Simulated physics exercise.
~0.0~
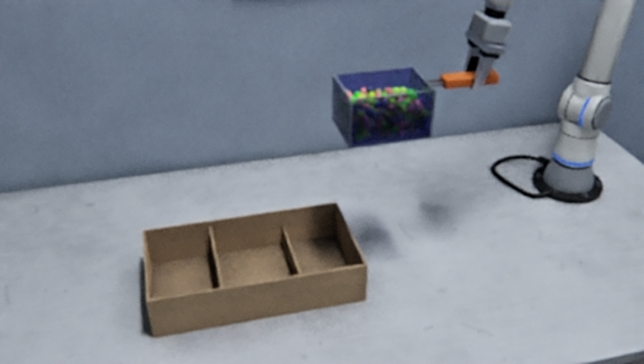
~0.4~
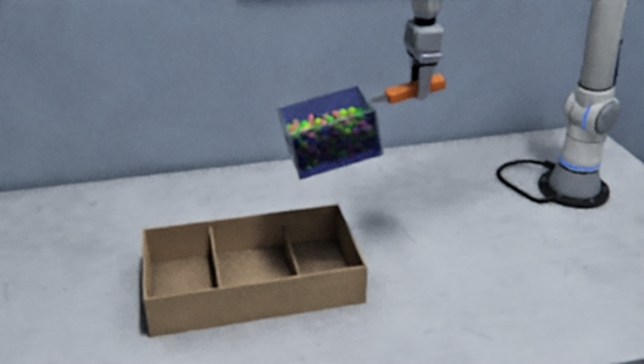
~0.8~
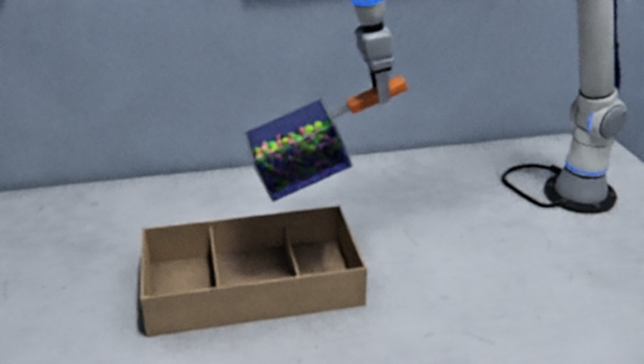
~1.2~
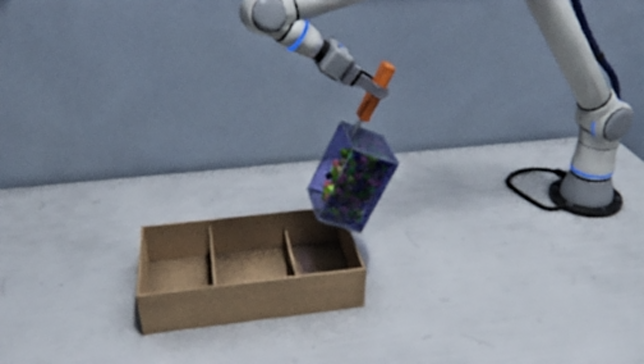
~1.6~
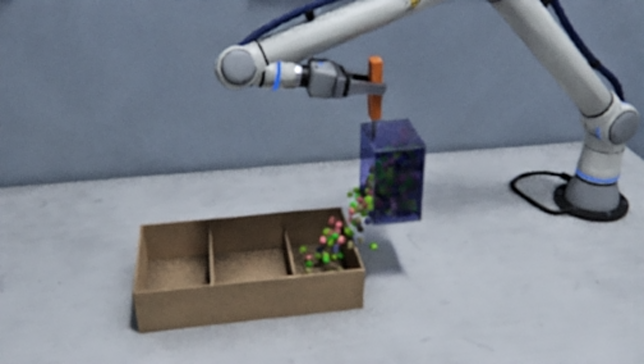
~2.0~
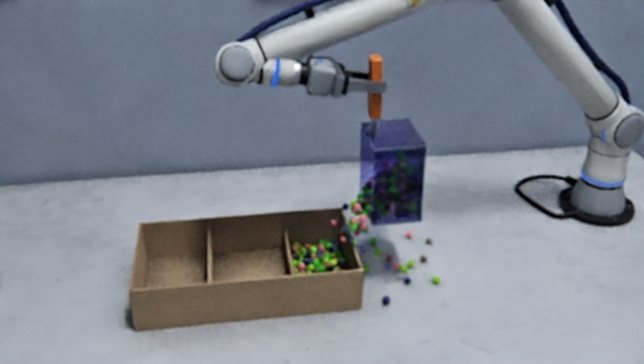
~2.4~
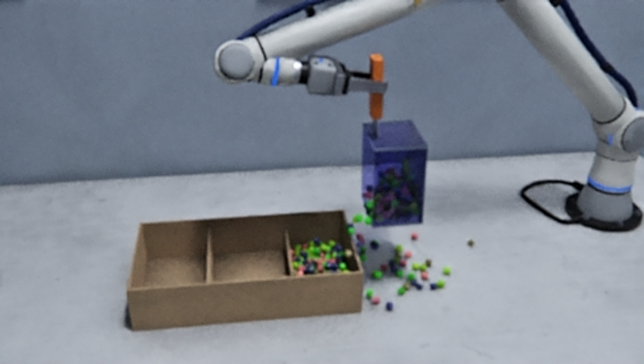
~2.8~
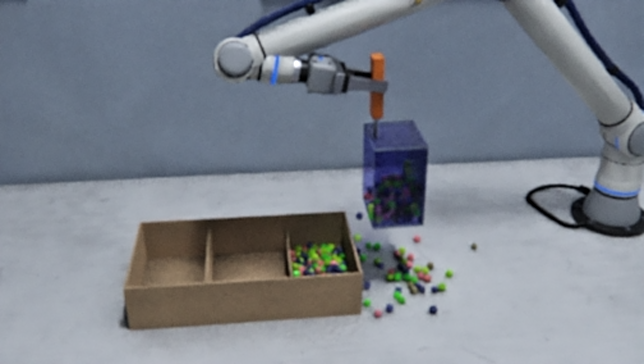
To begin with, a robot arm holds a clear bluish box of small colourful balls by an orange handle, above a table with an open brown crate split into three parts. The arm carries the box left and lowers it, tipping it slightly. It then swings the box back to the right, tilting it steeply beside the crate's right end. Once the box is fully tipped, balls pour into the right-hand part, and soon some spill onto the table. At the end, that part holds a colourful heap, many balls lie scattered beside the crate, and others remain in the box.
